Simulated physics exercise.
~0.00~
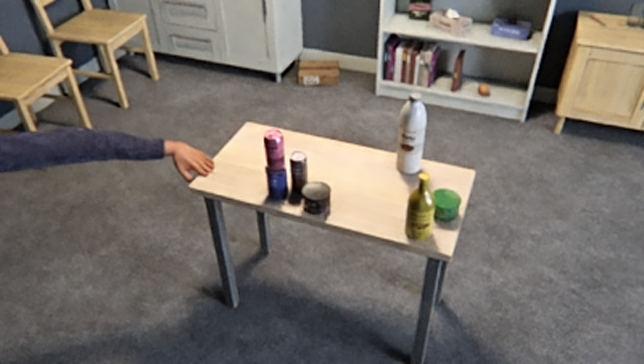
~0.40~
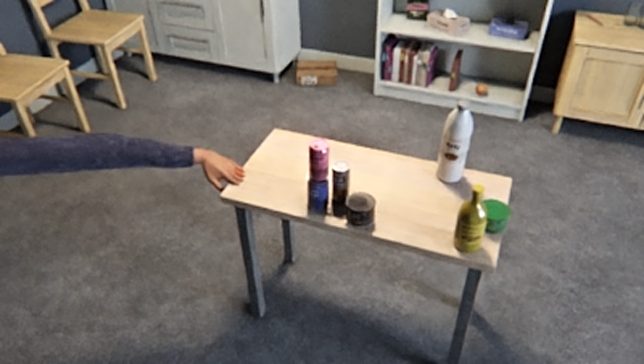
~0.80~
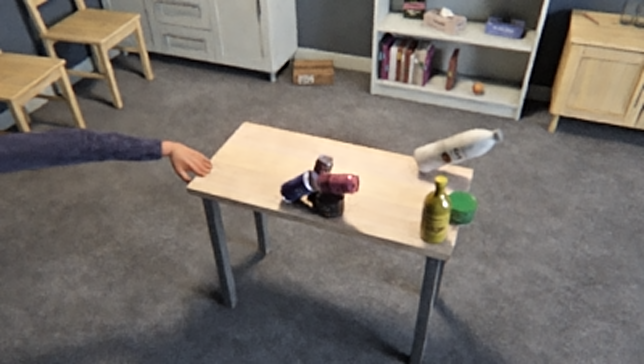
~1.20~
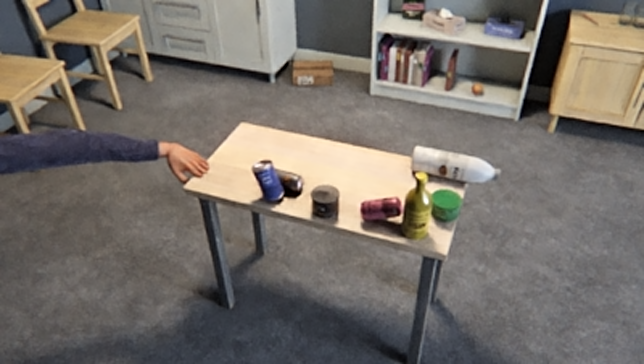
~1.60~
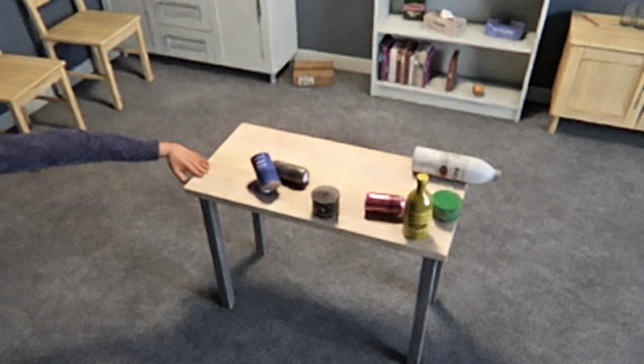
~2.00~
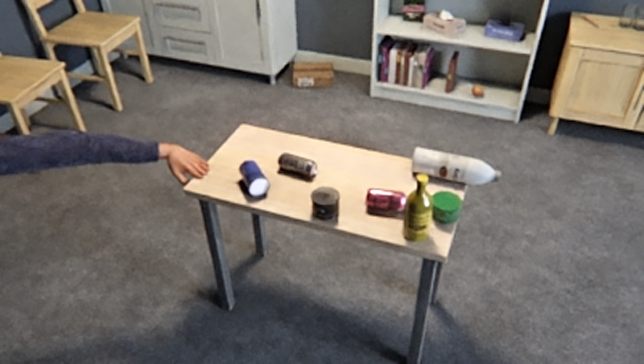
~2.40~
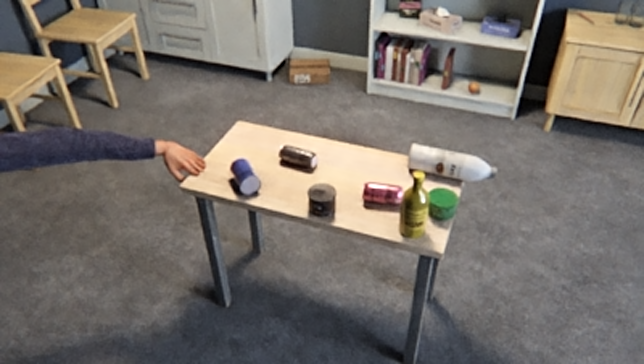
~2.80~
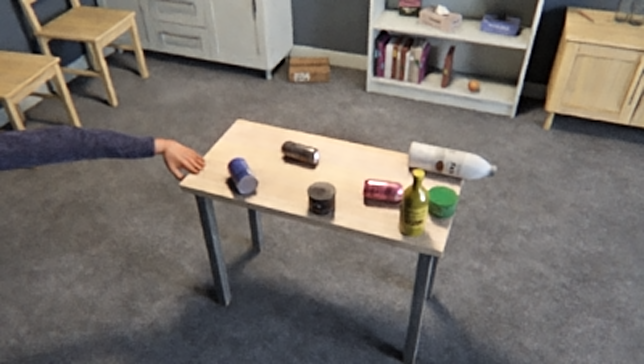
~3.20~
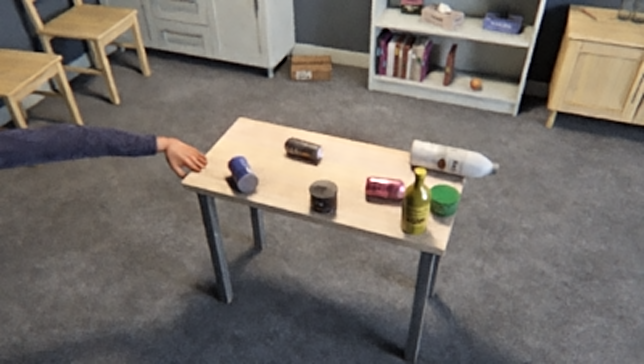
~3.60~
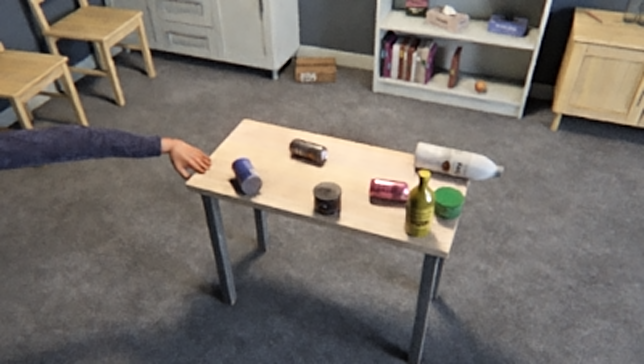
A hand jerks the table right and back, toppling three cans and the white bottle.
